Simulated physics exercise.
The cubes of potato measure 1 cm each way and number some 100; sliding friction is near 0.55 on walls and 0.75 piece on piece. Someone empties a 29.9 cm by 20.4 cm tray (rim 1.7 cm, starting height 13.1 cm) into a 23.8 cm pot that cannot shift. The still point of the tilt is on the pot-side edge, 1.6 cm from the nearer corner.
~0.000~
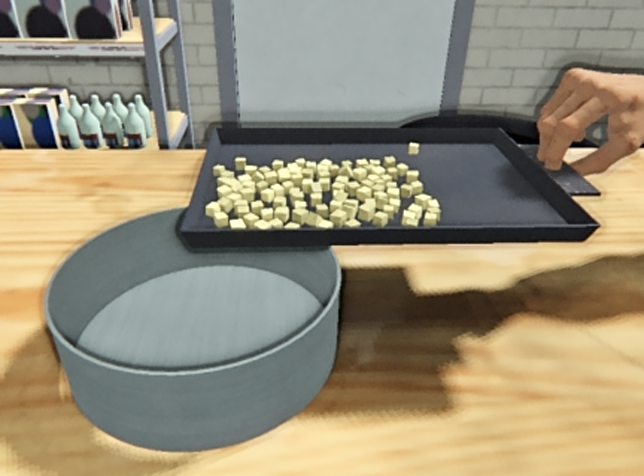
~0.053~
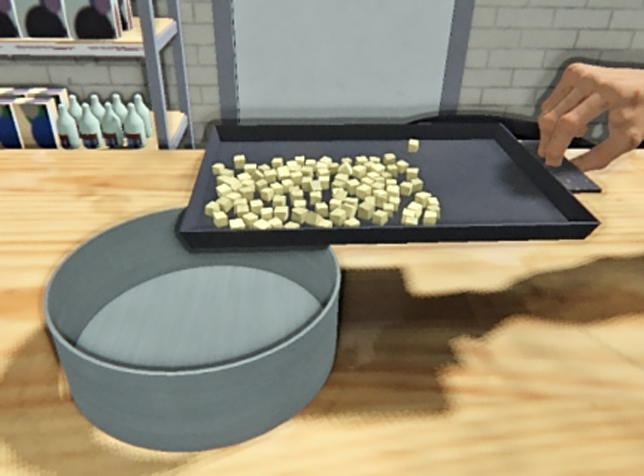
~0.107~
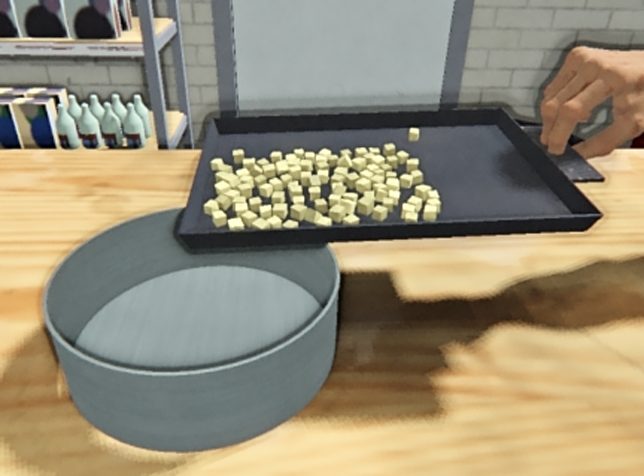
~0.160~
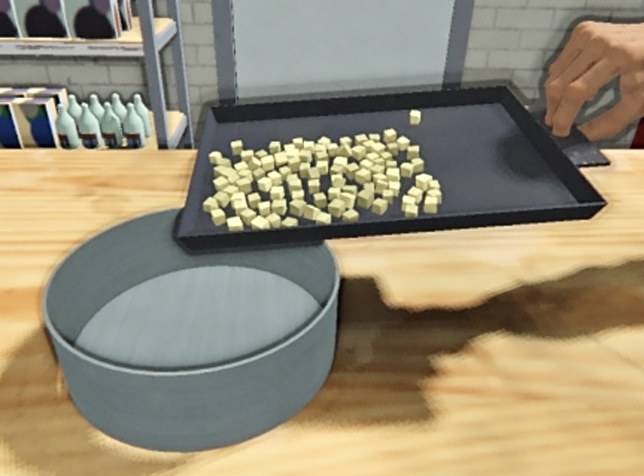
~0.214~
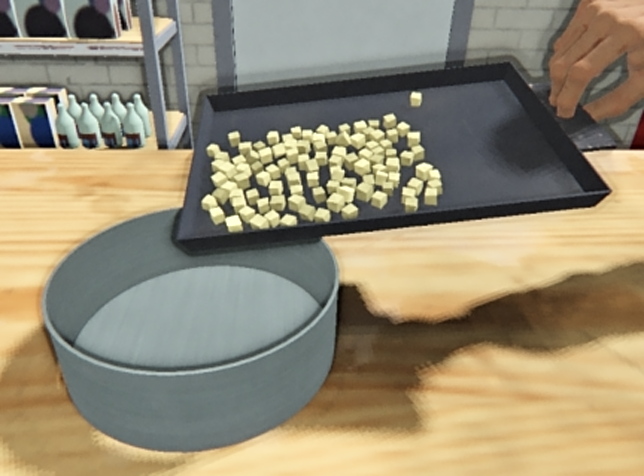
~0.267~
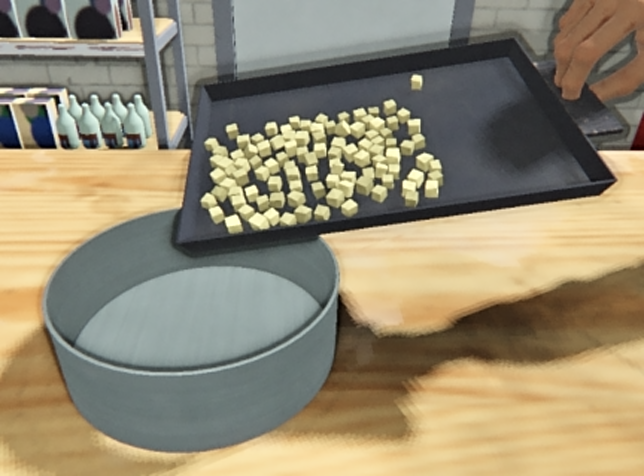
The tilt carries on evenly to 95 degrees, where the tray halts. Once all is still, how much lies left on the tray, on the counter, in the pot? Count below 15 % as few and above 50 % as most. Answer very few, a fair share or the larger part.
Tray: Very few, counter: A fair share, pot: The larger part.
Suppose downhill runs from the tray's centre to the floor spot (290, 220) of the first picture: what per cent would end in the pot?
Some 100 per cent.
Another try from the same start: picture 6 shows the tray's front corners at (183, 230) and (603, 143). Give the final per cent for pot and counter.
Pot 100, counter 0.
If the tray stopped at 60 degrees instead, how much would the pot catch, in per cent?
In that case some 10 per cent.
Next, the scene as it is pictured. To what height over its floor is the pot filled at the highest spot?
Some 2.0 cm.
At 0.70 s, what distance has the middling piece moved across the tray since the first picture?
Some 4 cm.
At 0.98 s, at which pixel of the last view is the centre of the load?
Near (233, 191).
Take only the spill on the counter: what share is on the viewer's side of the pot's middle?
Some 100 per cent.
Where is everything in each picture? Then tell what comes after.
The first frame shows tray tilt 0 degrees, front corners at (190, 227) and (590, 222); middle of the pieces at (315, 190); pot at (200, 270).
The second frame shows tray tilt 1 degrees, front corners at (189, 227) and (591, 219); middle of the pieces at (315, 188).
The third frame shows tray tilt 4 degrees, front corners at (188, 229) and (593, 211), lowest corner left front; middle of the pieces at (314, 183).
The fourth frame shows tray tilt 9 degrees, front corners at (187, 231) and (597, 199), lowest corner left front; middle of the pieces at (313, 175).
The fifth frame shows tray tilt 13 degrees, front corners at (185, 233) and (601, 187), lowest corner left front; middle of the pieces at (312, 167).
The sixth frame shows tray tilt 18 degrees, front corners at (185, 236) and (606, 176), lowest corner left front; middle of the pieces at (311, 160); pot at (198, 270). The tray's pace is about 85 degrees a second.
Then, at 0.70 s, tilt 55 degrees; the tray holds 100 %, the pot 0 %.
Then, at 0.98 s, tilt 80 degrees; the tray holds 85 %, the pot 10 %.
After 1.37 s, tilt 95 degrees; the tray holds 10 %, the pot 55 %.
In the end, at 2.6 s, tray 0 %, counter 30 %, pot 70 %.
